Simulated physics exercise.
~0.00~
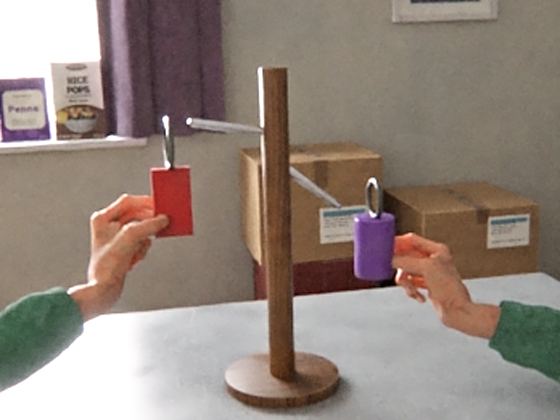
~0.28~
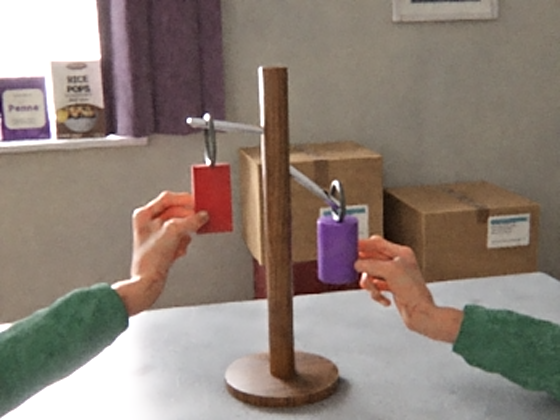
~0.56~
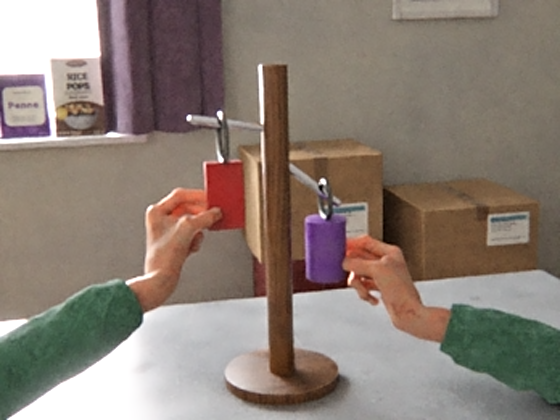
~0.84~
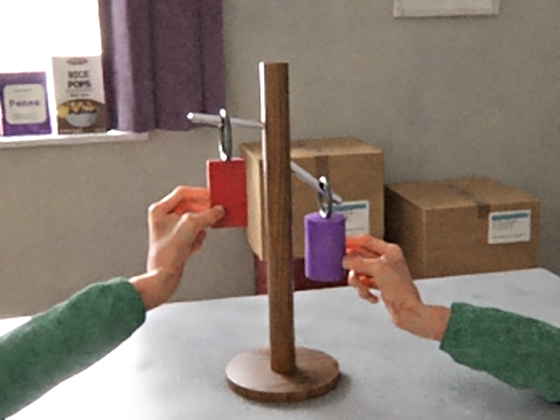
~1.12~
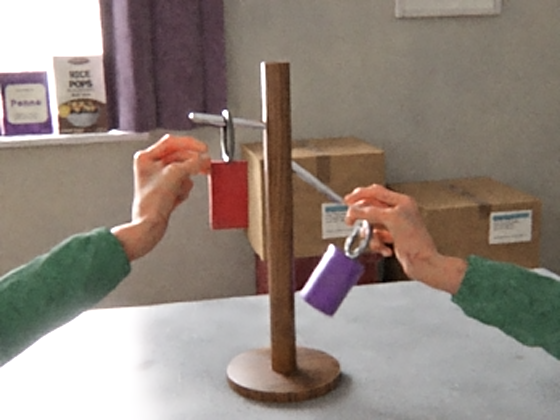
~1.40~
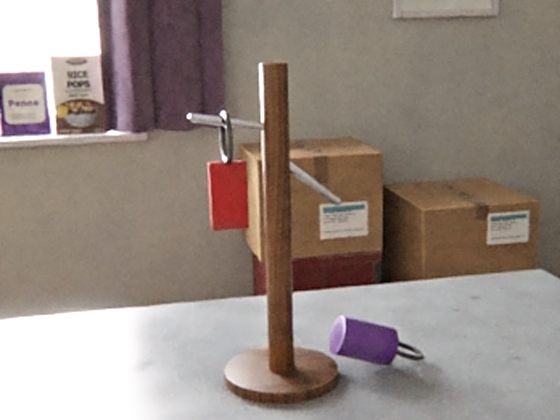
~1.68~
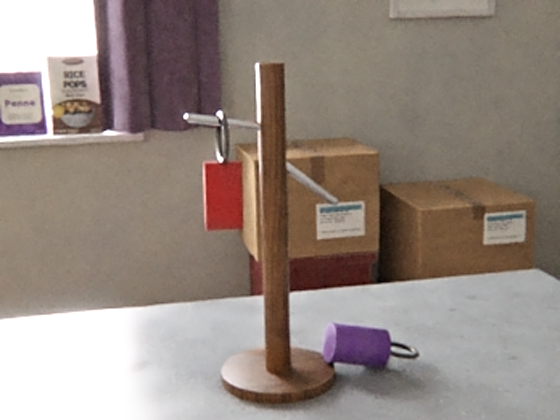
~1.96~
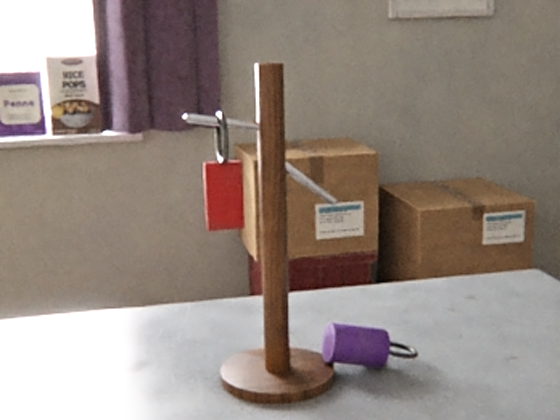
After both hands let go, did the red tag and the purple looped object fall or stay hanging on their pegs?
The red tag stayed hooked on its peg, while the purple looped object dropped to the table.
